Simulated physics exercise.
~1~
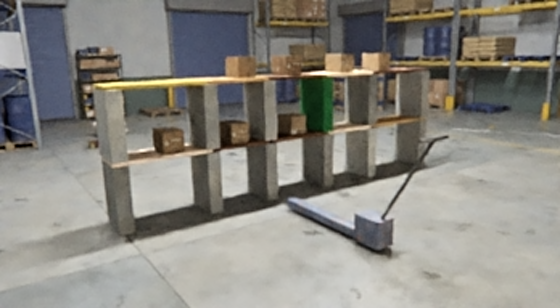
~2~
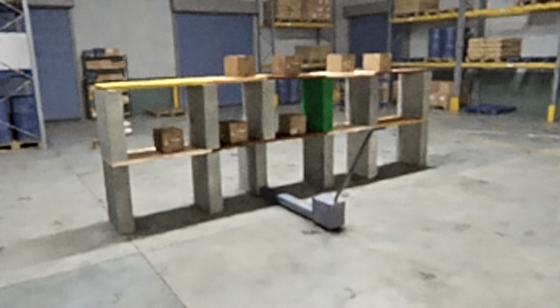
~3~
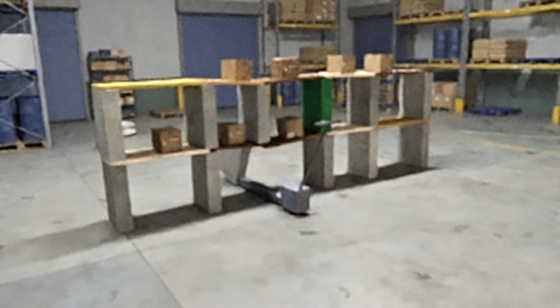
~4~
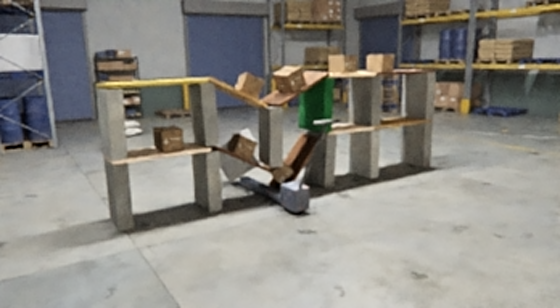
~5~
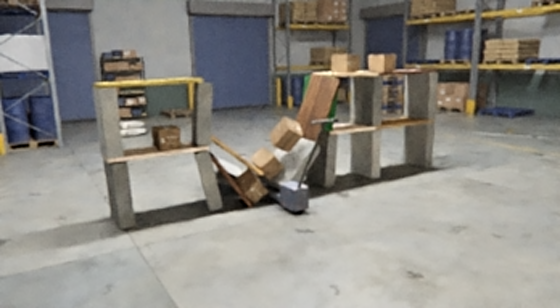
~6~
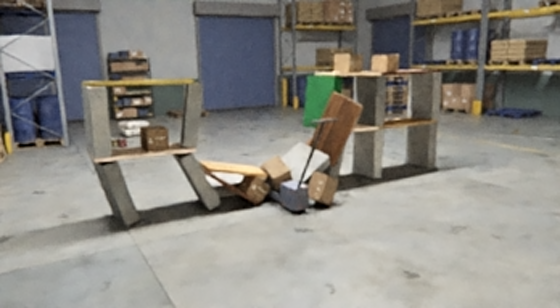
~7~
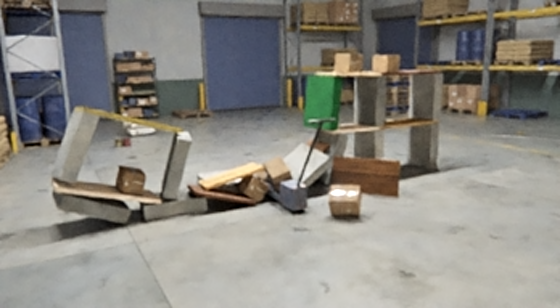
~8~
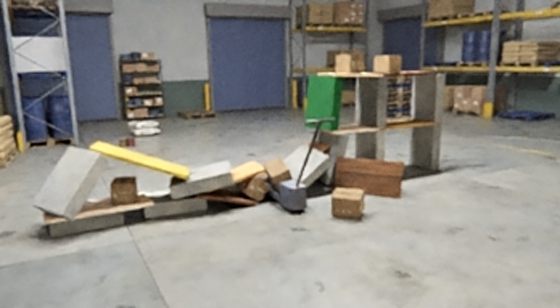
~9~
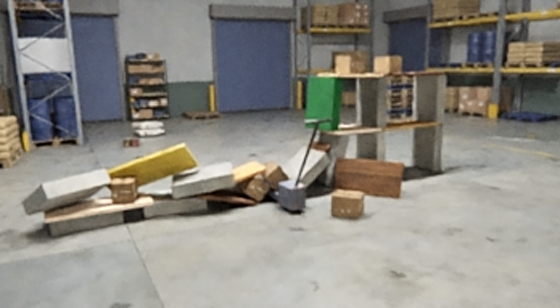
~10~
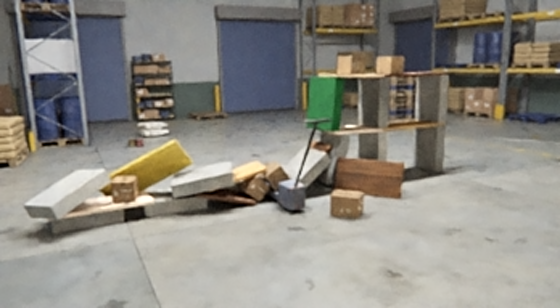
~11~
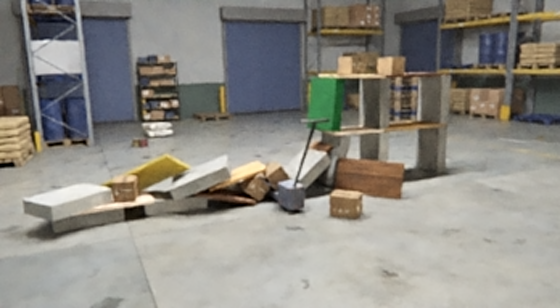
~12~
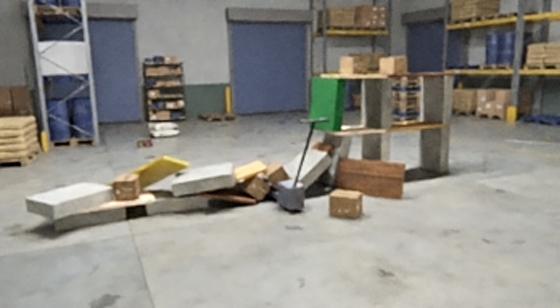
A long two-level stack of boards on grey blocks partly collapsed after a low jack slid in under its middle, dropping boards and boxes there before the left side toppled into a heap, while the right section and green upright stayed standing.
